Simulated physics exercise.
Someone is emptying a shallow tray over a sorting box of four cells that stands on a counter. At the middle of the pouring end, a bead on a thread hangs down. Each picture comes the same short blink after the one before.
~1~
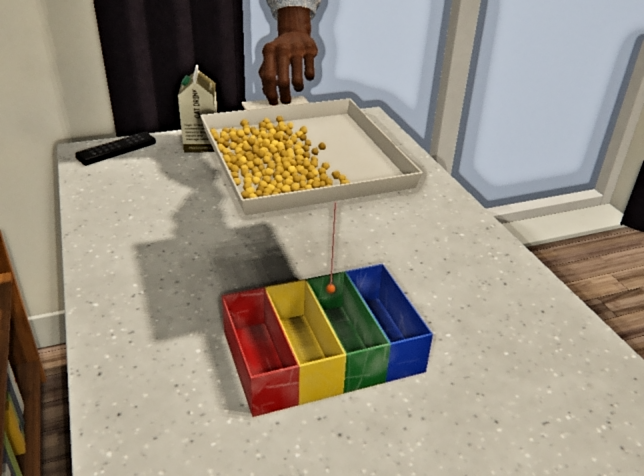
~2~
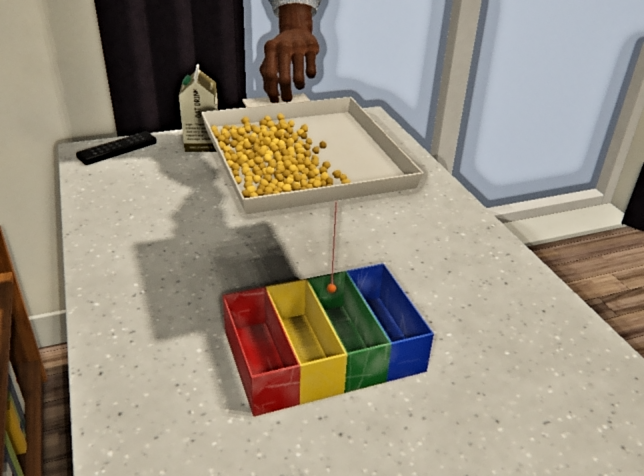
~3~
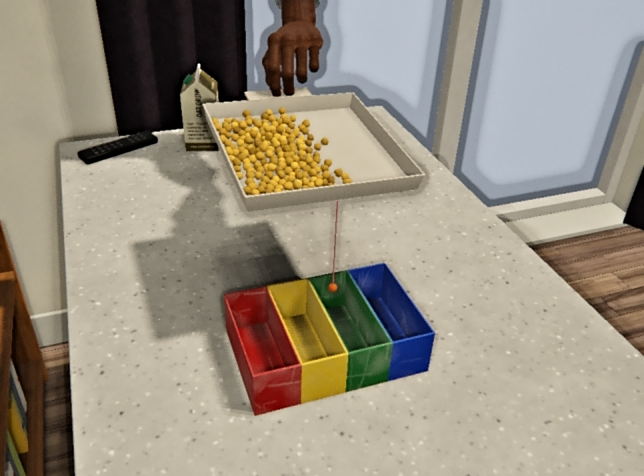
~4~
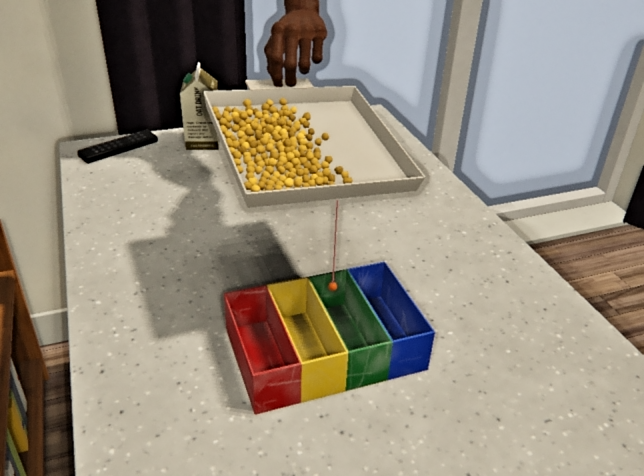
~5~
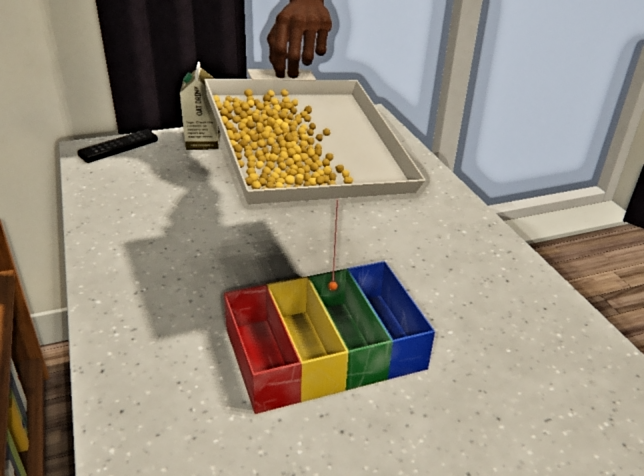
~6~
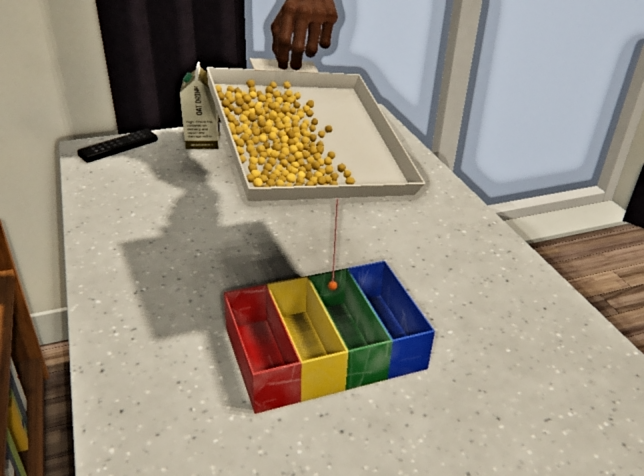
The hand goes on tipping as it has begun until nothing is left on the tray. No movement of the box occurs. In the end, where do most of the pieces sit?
Most sit in the blue cell.
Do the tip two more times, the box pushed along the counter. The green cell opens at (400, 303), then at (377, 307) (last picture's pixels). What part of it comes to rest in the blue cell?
You'd get 10 in a hundred first and 50 in a hundred after that.
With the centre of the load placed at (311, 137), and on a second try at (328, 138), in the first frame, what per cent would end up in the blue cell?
Near 50 and 50 percent respectively.
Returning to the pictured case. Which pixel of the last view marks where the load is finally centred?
Around (388, 332).
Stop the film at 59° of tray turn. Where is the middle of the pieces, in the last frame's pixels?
Its middle sits at about pixel (360, 157).
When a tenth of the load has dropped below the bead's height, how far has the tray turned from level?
About 110 degrees.
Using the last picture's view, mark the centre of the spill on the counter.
Approximate centre, last frame: (455, 332).
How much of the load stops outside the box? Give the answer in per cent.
Near 30 in a hundred.
Just after the last frame, tray tipped steeply; almost all on the tray; just a few falling or outside the box.
A moment on, tray tipped right over; almost all on the tray; about a tenth falling or outside the box.
Further on, tray tipped past a quarter turn; roughly half in the blue cell; roughly a quarter in the green cell; roughly a quarter falling or outside the box.
When it is over, tray tipped past a quarter turn; roughly half in the blue cell; roughly a quarter in the green cell; not one in the red cell; not one in the yellow cell; roughly a quarter outside the box.
